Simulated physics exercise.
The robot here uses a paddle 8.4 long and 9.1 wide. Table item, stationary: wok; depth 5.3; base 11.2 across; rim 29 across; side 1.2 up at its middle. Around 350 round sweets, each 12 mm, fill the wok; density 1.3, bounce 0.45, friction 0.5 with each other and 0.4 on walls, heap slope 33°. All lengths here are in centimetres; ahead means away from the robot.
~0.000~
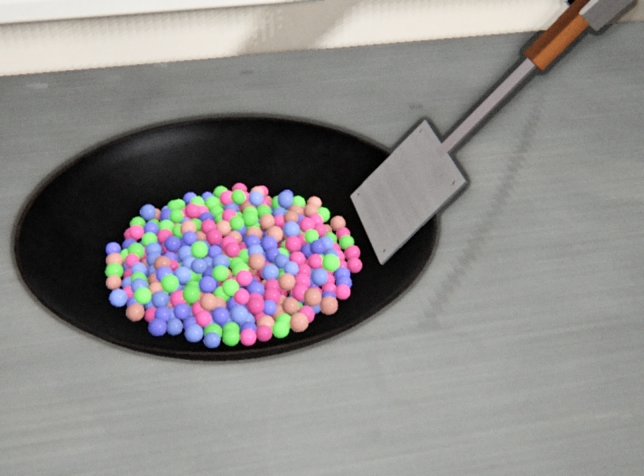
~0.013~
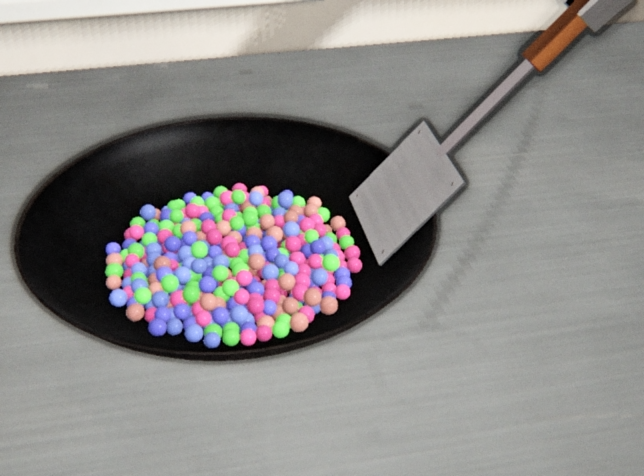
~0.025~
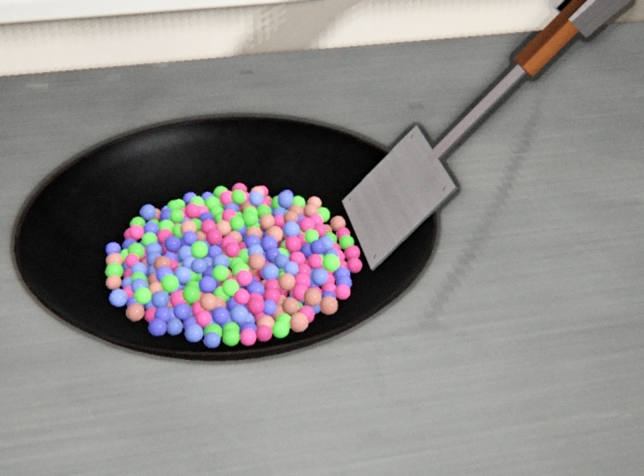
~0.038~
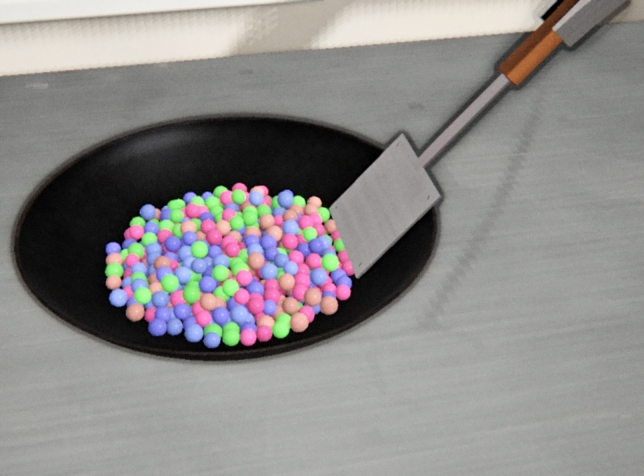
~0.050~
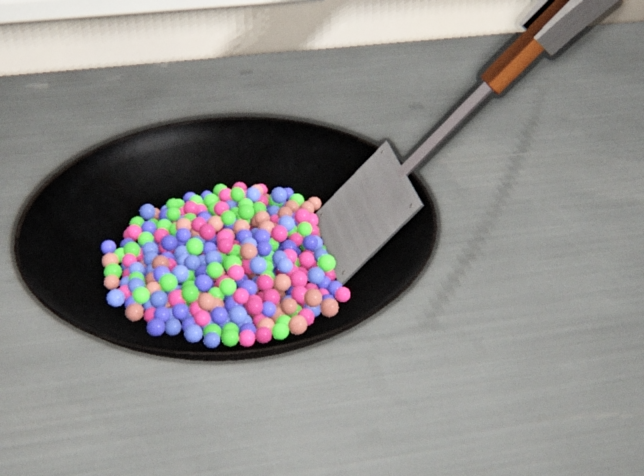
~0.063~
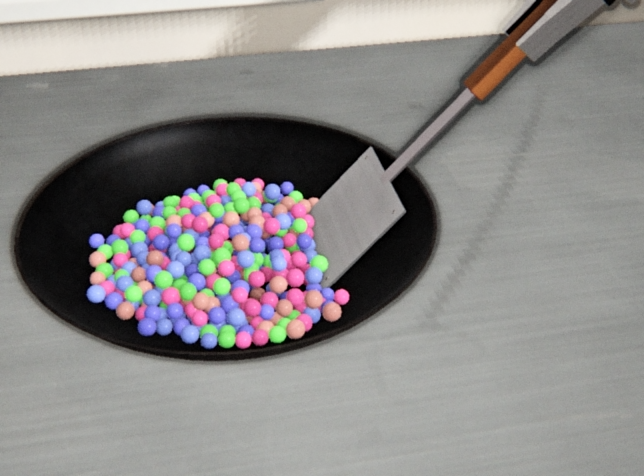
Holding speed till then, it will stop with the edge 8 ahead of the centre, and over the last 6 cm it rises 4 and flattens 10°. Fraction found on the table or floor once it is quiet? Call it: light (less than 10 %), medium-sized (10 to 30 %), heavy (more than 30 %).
It comes out medium-sized.
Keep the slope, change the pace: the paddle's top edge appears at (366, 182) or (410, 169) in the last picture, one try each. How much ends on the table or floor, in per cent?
Respectively, around 20 and 0 per cent.
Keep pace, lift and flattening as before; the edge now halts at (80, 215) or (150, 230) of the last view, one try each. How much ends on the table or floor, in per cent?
About 30 and 5 per cent.
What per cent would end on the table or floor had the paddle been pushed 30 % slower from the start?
Roughly 5 in a hundred.
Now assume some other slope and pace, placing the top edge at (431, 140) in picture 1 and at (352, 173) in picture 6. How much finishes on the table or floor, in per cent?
Some 25 per cent.
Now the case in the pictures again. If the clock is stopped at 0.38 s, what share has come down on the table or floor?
That would be near 15 per cent, give or take.
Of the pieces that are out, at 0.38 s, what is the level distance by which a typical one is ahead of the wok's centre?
Around 22 centimetres ahead.
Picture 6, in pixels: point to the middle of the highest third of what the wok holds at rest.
At about (104, 259).
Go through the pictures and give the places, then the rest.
The paddle top edge at (445, 149), sloping 47°; upper third of the load around (237, 244), from x 115 to 355, top at y 190; 349 in the wok, in the first frame.
The paddle top edge at (444, 150), sloping 47°; upper third of the load around (237, 244), from x 115 to 355, top at y 190, in the second frame.
The paddle top edge at (436, 155), sloping 47°; upper third of the load around (237, 244), from x 115 to 355, top at y 190, in the third frame.
The paddle top edge at (421, 164), sloping 47°; upper third of the load around (237, 243), from x 115 to 350, top at y 190, in the fourth frame.
The paddle top edge at (404, 171), sloping 47°; upper third of the load around (236, 243), from x 110 to 345, top at y 190, in the fifth frame.
The paddle top edge at (388, 177), sloping 47°; upper third of the load around (223, 243), from x 95 to 340, top at y 185; 349 in the wok, in the sixth frame.
After 0.11 s, sloping 47°, highest piece 7 above the table; 349 in the wok.
After 0.16 s, sloping 44°, highest piece 6 above the table; 349 in the wok.
After 0.38 s, sloping 37°, highest piece 7 above the table; 281 in the wok, 51 on the table or floor, 17 on the blade or in flight.
After 1.43 s, sloping 37°, highest piece 5 above the table; 281 in the wok, 68 on the table or floor.
In the end, 281 in the wok, 68 on the table or floor. That is 19 % on the table or floor.
